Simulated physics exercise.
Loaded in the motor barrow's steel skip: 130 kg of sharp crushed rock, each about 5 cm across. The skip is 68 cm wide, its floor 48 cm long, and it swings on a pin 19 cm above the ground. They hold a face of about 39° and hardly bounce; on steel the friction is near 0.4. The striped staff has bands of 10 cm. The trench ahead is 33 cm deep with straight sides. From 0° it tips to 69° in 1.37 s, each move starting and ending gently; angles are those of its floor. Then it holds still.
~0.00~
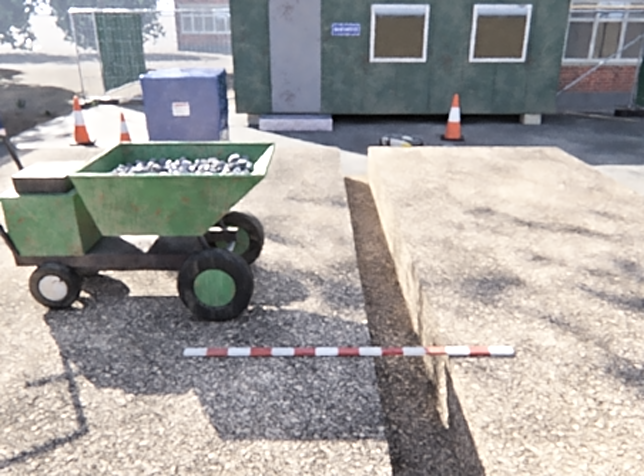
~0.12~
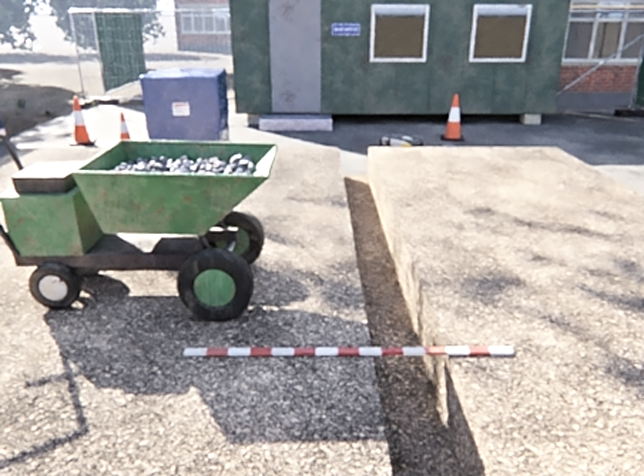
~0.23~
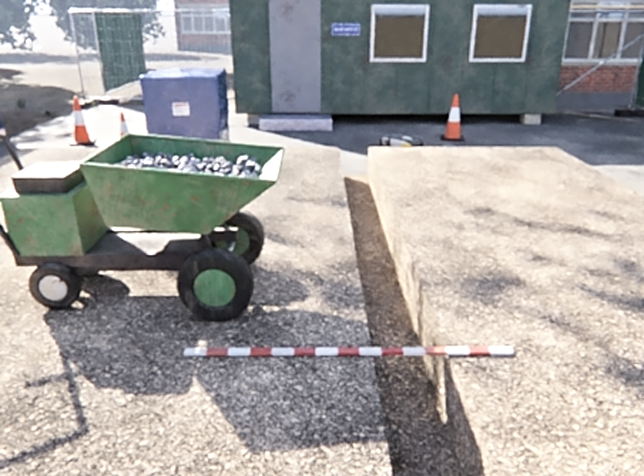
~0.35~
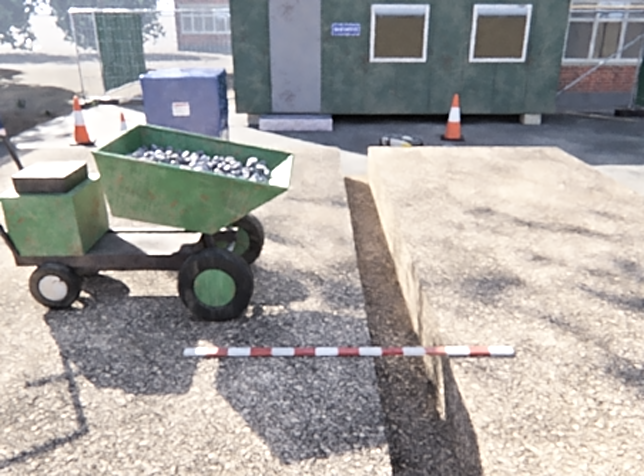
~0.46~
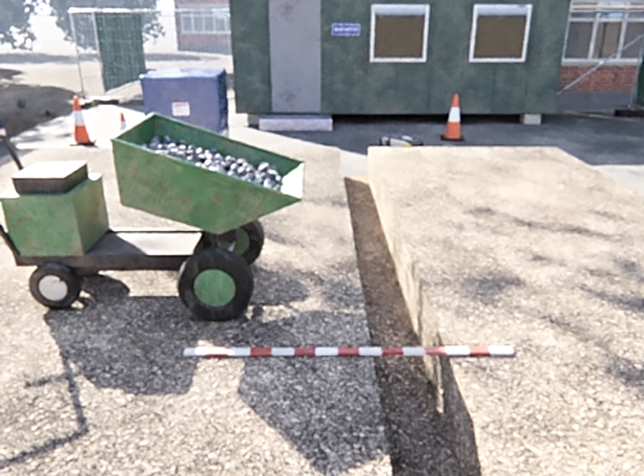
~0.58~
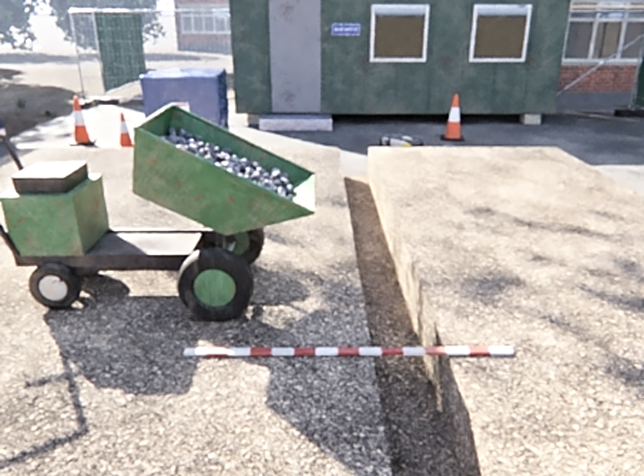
Green motor barrow's skip of grey stones tilting forward to the right, slowly then more steeply, beside a straight-sided trench.
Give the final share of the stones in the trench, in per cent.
Some 86 per cent of it.
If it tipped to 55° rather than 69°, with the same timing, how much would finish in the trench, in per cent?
In that case some 20 per cent.
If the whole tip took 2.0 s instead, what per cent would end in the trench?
Then about 85 per cent.
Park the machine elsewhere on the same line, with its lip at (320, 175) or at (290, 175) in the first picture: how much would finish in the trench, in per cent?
First some 85, then 100 per cent.
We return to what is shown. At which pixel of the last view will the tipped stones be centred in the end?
Near (386, 323).
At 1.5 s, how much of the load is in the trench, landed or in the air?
About 15 per cent by then.
After 1.0 s the floor is at 58°; 100 % in the skip; the foremost stones are at (333, 248).
After 1.5 s the floor is at 69°; 74 % in the skip, 9 % short of the trench, 17 % in the trench; the foremost stones are at (416, 345).
After 1.8 s the floor is at 69°; 34 % in the skip, 12 % short of the trench, 54 % in the trench; the foremost stones are at (418, 325).
After 3.8 s the floor is at 69°; 0 % in the skip, 14 % short of the trench, 86 % in the trench; the foremost stones are at (418, 328).
